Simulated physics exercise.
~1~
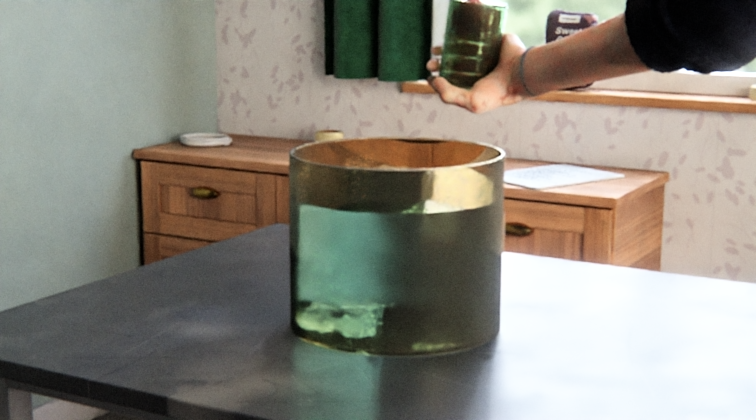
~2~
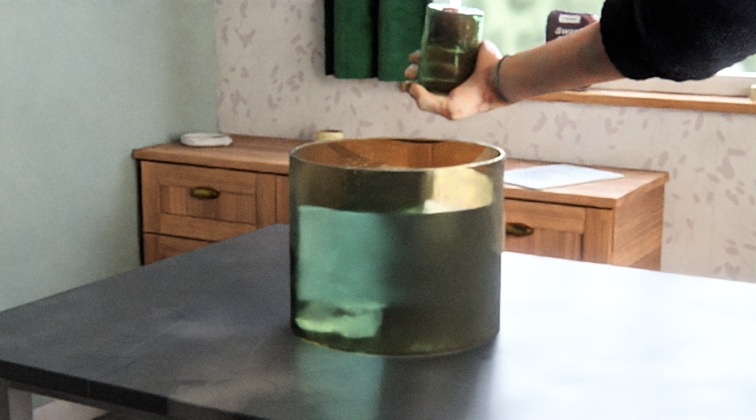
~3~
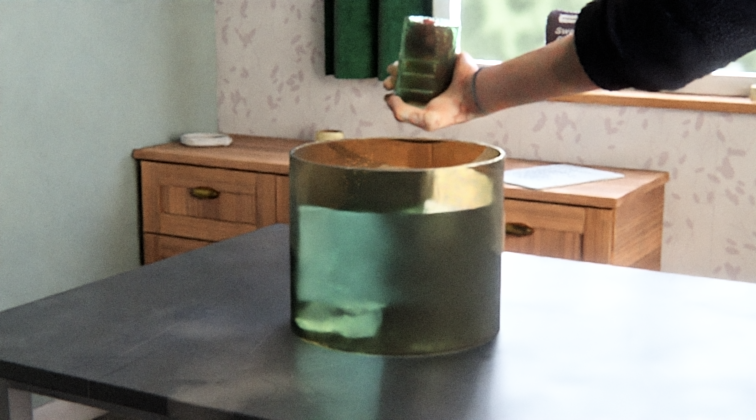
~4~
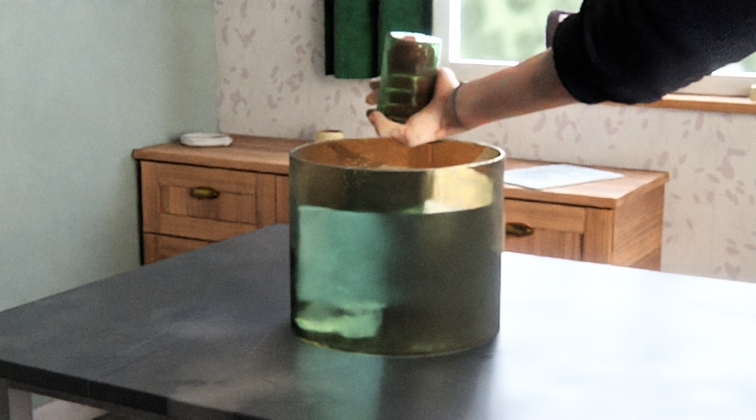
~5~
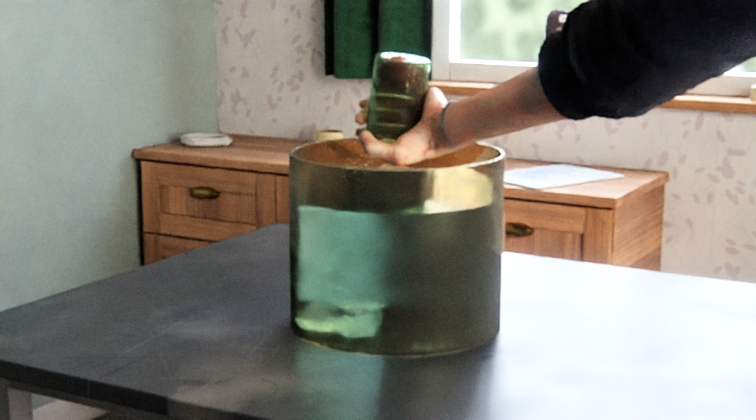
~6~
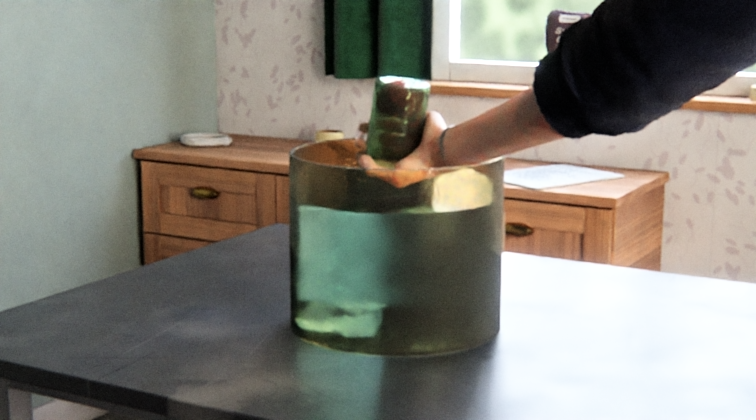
A green-tinted beaker with something reddish-brown inside, held mouth down in a person's hand, moved left and steadily down over a large clear tub of water until the hand was at the tub's rim.
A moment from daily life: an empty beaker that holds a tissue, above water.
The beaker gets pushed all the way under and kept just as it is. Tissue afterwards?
Dry.
A moment on, the beaker enters the water.
Further on, air is trapped inside and holds the level down.
When it is over, the beaker is under, still full of air, and the tissue is dry.
